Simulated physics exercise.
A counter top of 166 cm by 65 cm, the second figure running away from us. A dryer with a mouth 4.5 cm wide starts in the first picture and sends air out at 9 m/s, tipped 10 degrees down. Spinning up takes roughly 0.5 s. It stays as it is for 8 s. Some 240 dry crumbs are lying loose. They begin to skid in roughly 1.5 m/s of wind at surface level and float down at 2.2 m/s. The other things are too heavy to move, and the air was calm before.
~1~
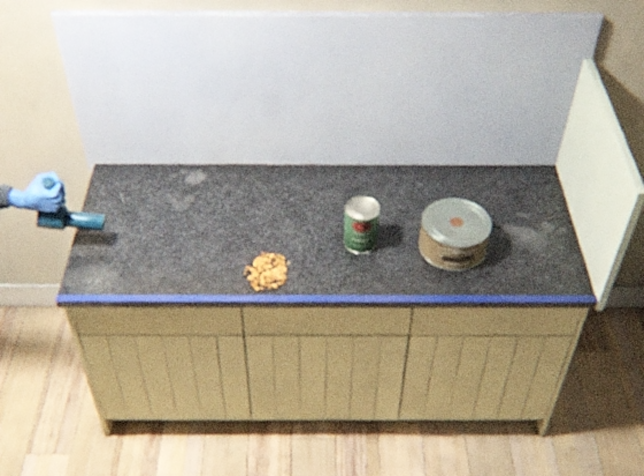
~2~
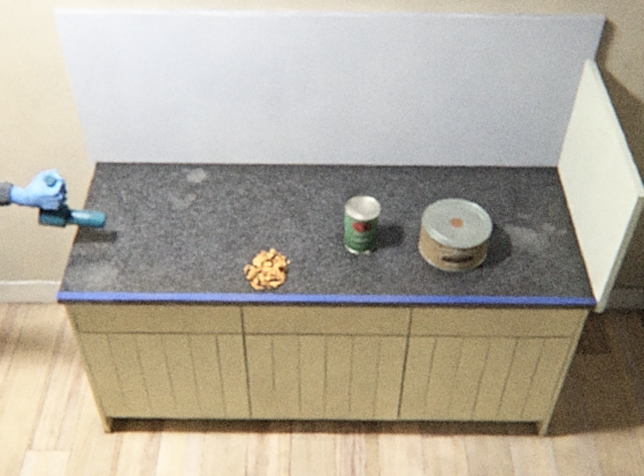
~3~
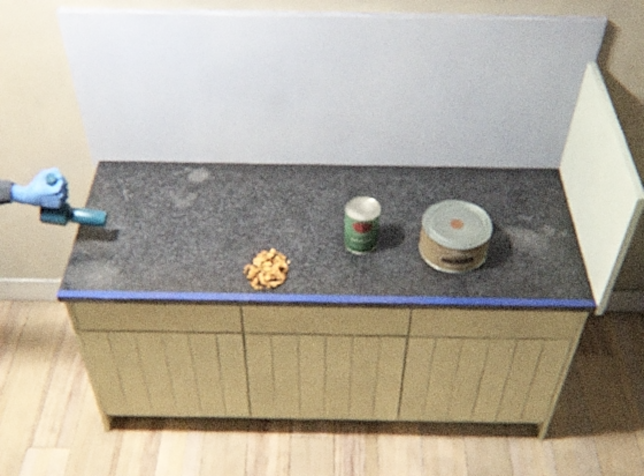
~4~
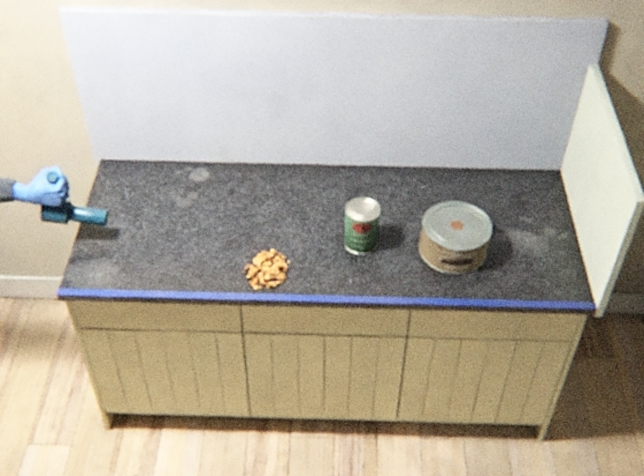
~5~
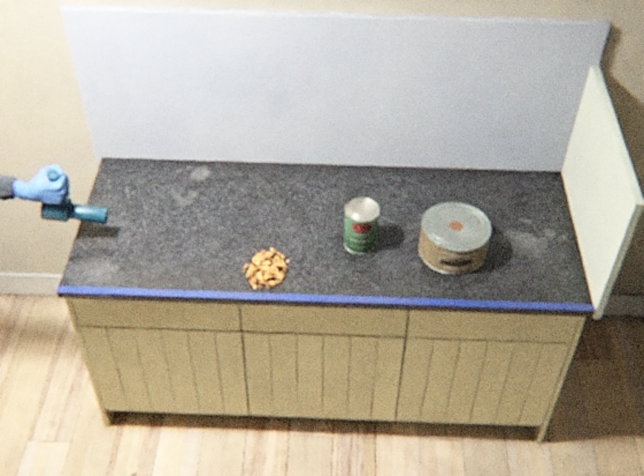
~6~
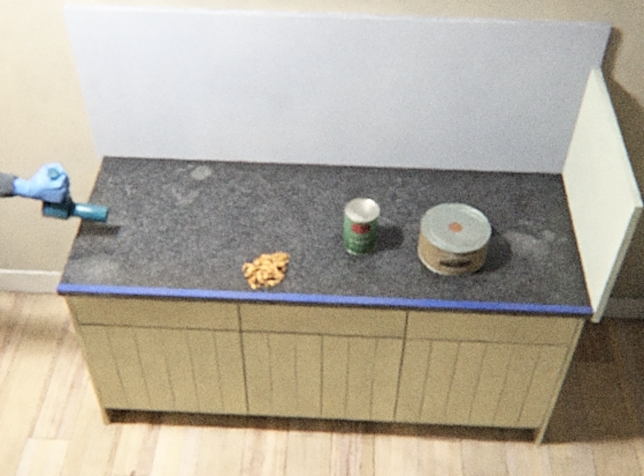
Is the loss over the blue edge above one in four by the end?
More than a quarter over the blue edge: Yes.
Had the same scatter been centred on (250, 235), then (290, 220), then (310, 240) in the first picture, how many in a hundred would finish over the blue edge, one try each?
In turn about 5 %, 0 %, 20 %.
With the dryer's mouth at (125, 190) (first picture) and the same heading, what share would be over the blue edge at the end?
Then about 0 %.
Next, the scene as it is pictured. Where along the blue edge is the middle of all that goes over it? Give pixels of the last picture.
At about (382, 304).
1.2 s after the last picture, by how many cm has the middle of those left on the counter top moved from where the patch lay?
Roughly 15 cm.
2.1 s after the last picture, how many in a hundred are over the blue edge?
About 80 %.
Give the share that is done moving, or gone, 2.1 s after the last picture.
Near 80 %.
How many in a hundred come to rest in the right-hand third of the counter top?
About 5 %.
Then, 1.2 s after the last picture the count stands so, 80 % are over the blue edge; the middle of those still in play is near (308, 299).
Then, 2.1 s after the last picture the count stands so, 82 % are over the blue edge; the middle of those still in play is near (299, 298).
Then, 4.0 s after the last picture the count stands so, 85 % are over the blue edge.
Then, 7.6 s after the last picture, at the end, 87 % are over the blue edge.
